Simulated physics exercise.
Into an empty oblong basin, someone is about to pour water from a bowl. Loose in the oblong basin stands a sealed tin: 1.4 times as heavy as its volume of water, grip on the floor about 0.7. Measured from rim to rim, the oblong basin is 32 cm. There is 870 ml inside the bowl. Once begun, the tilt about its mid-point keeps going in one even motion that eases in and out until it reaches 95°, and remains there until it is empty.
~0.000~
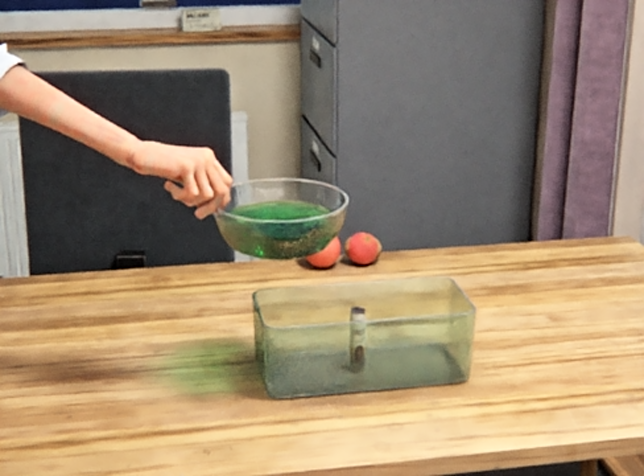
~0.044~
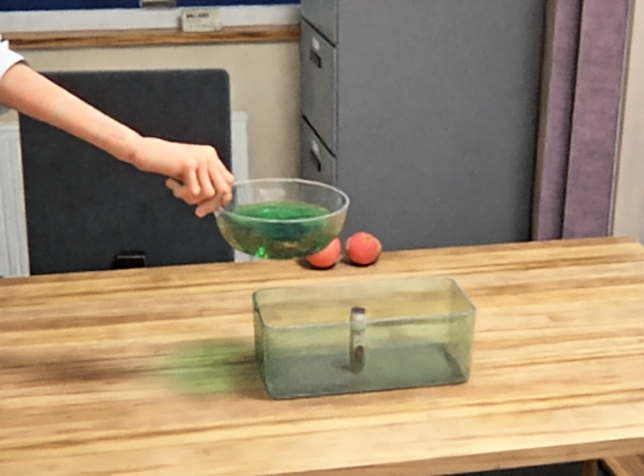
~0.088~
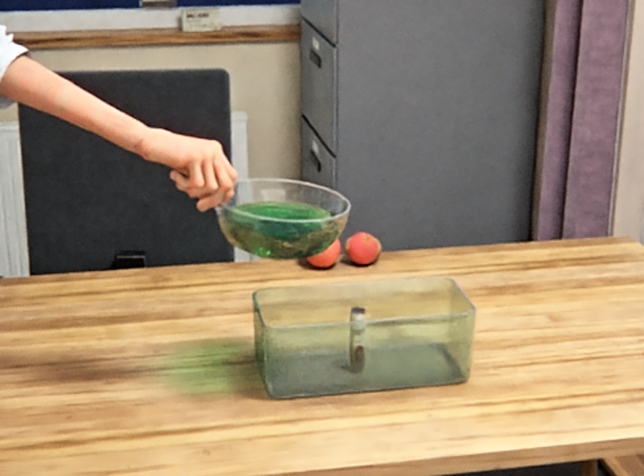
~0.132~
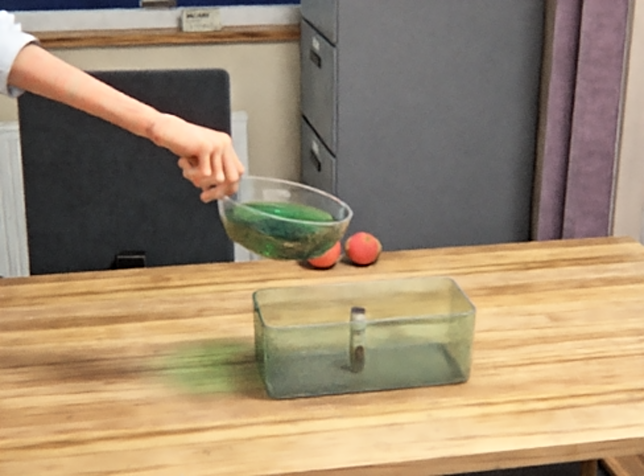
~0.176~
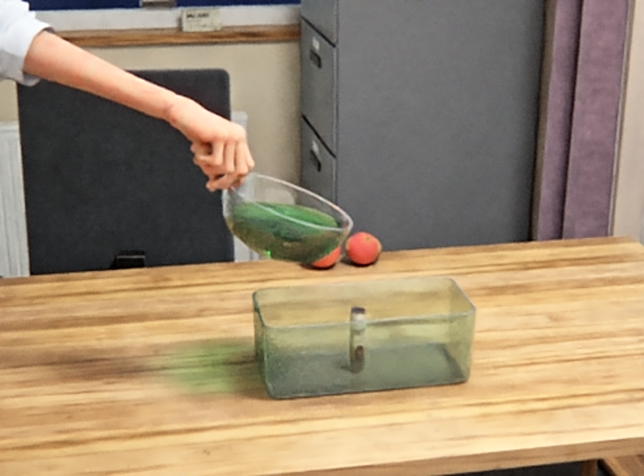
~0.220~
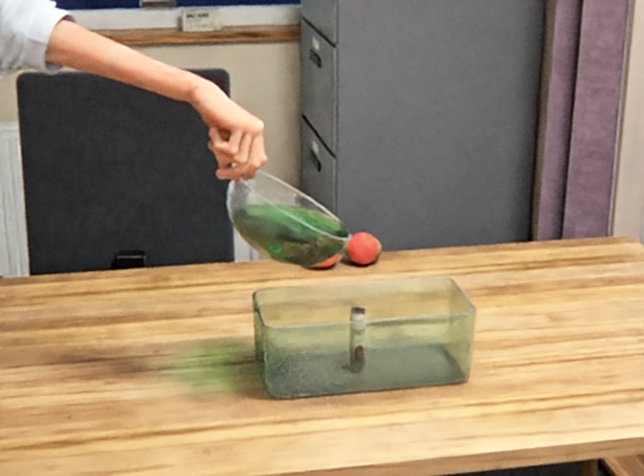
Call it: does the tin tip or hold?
It holds.
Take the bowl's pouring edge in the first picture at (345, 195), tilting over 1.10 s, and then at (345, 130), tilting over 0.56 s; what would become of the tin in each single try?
Run one: It does not tip. Run two: It tumbles.
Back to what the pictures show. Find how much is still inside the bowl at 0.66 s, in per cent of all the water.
Around 2 in a hundred.
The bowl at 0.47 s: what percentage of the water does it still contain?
Still held: Roughly 14 % of the total.
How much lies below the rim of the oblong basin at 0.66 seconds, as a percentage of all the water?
About 88 per cent.
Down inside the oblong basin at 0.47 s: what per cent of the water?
About 42 per cent.
After 0.47 s the tilt is 89° and 14 per cent is still to pour; the tin stands where it began.
After 0.66 s the tilt is 95° and 2 per cent is still to pour; the tin stands where it began.
After 0.85 s the tilt is 95° and 1 per cent is still to pour; the tin stands where it began.
After 1.06 s the tilt is 95° and 0 per cent is still to pour; the tin stands where it began.
In the end the tin stands where it began.
